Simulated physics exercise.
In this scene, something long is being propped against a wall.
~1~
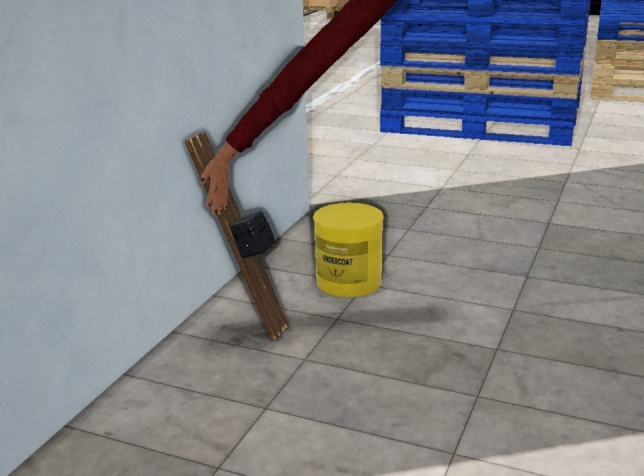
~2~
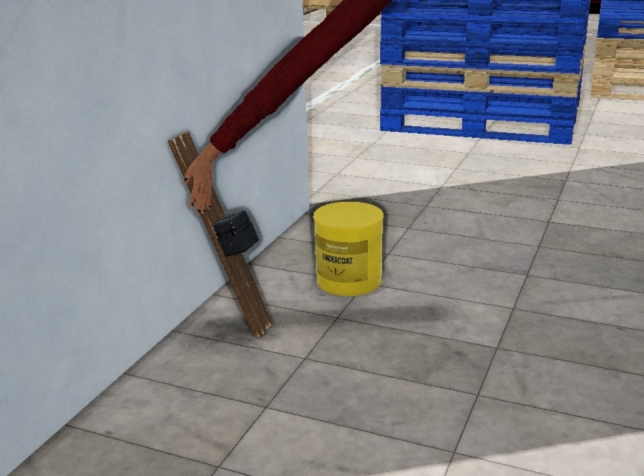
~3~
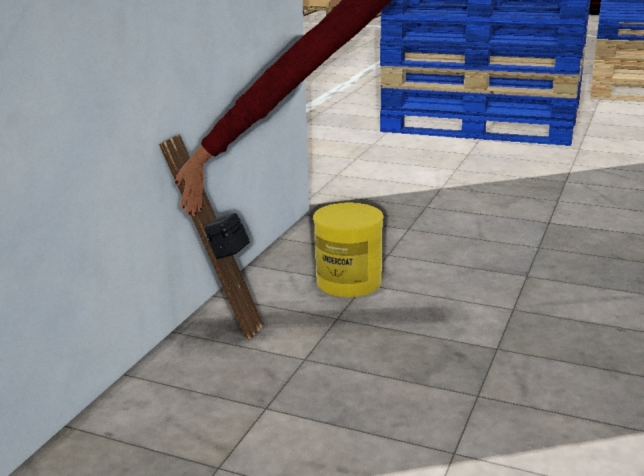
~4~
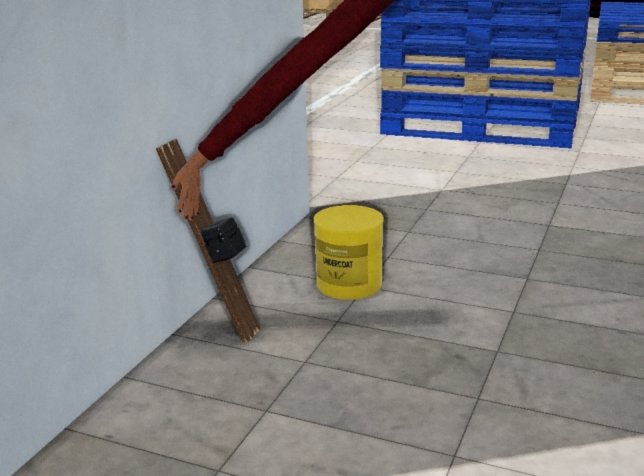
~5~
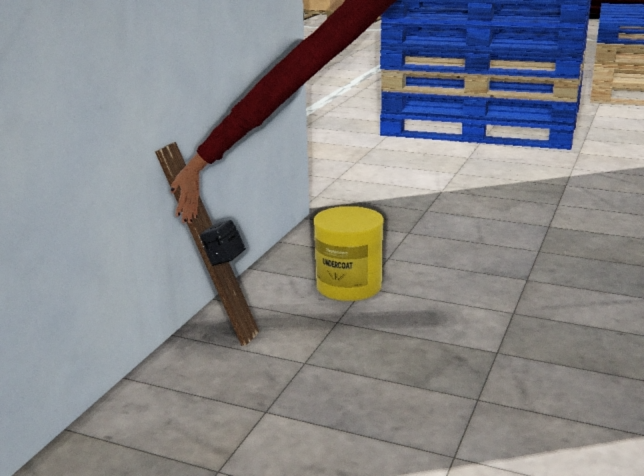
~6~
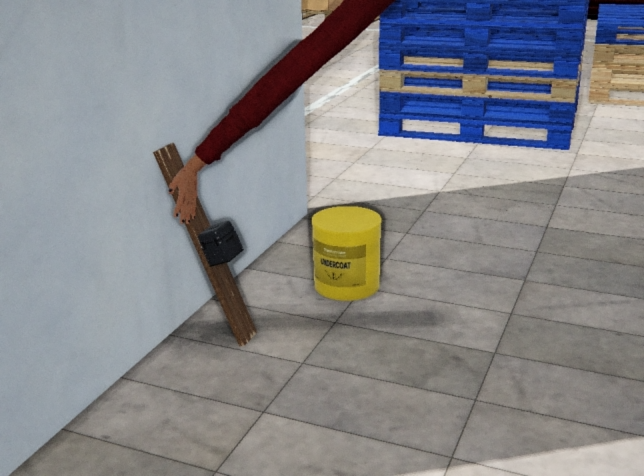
Beside a pale wall, a hand shifts a brown plank slightly left and props it up.
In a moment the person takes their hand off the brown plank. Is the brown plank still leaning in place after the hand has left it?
Yes, it holds.
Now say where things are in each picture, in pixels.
In the first picture, not yet at the wall; brown plank (239, 237); yellow pail (349, 249).
In the second picture, not yet at the wall; brown plank (222, 236); yellow pail (349, 248).
In the third picture, not yet at the wall; brown plank (214, 239); yellow pail (349, 249).
In the fourth picture, not yet at the wall; brown plank (210, 243); yellow pail (349, 252).
In the fifth picture, propped up under the hand; brown plank (209, 246); yellow pail (349, 253).
In the sixth picture, propped up under the hand; brown plank (207, 246); yellow pail (347, 253).
Then, 0.40 s on from there, no change.
Then, 0.90 s on from there, brown plank resting near (207, 247).
In the end, both unmoved. At the end, from the last picture's camera, brown plank near (207, 247). The plank holds.
